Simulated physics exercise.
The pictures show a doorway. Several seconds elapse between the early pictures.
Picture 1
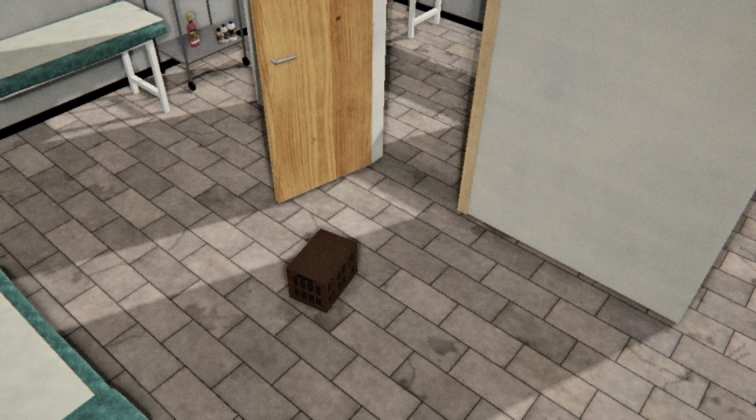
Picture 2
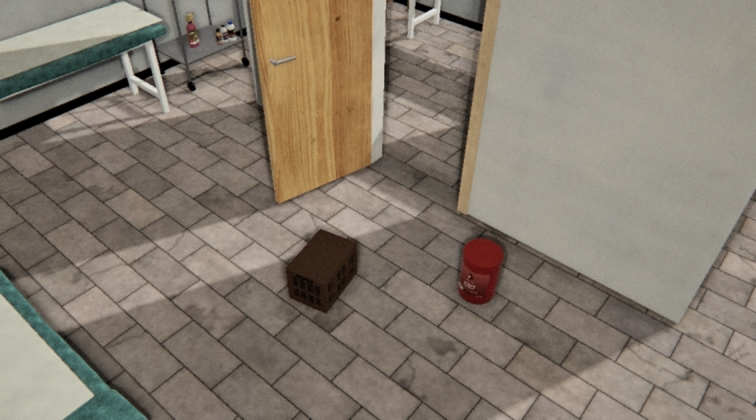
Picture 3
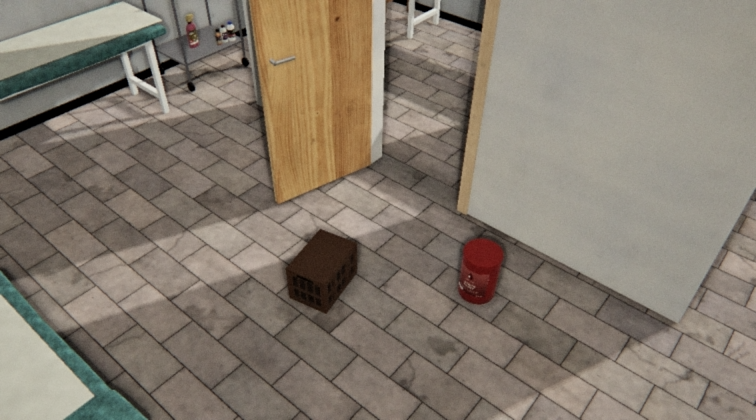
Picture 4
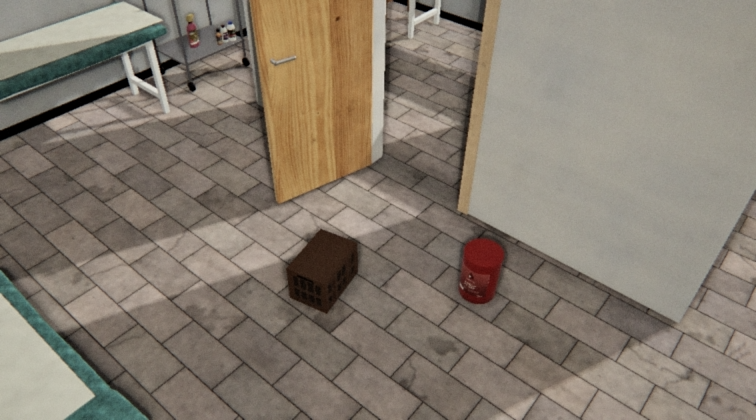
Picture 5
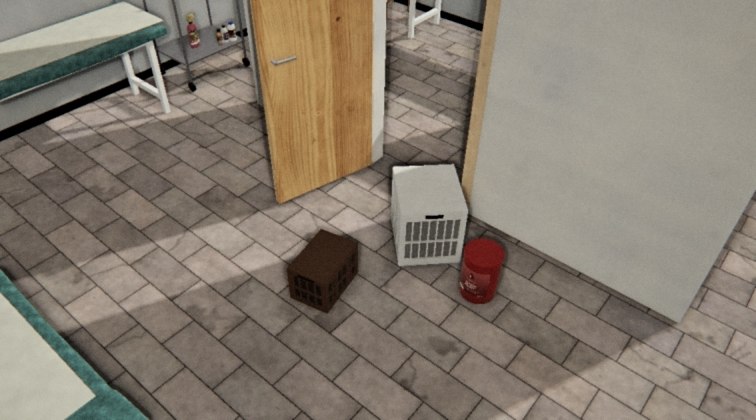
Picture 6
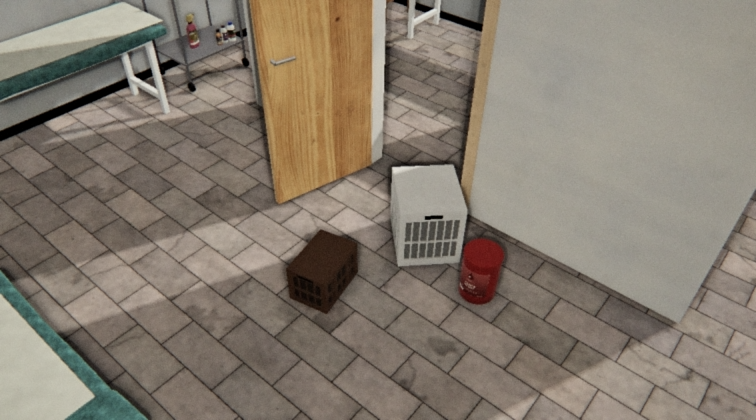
A red pail appears on the tiled floor to the right of a brown crate, near a wide-open wooden door. Later a white chest with a slatted front appears between them, close to the doorway. The door, the crate and the pail all stay still, and nobody is in view.
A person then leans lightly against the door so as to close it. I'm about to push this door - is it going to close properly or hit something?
It will hit something and stop.
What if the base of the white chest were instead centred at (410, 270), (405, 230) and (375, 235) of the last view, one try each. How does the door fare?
Door, in order of tries: Fully closed, obstructed, obstructed.
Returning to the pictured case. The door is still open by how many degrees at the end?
Open angle: About 40°.
Then, 0.60 s after the last picture, door 84° open.
Then, 1.00 s after the last picture, door 59° open.
At rest, door 39° open; all 3 in place. Seen from the same camera at the end, white chest near (428, 215).
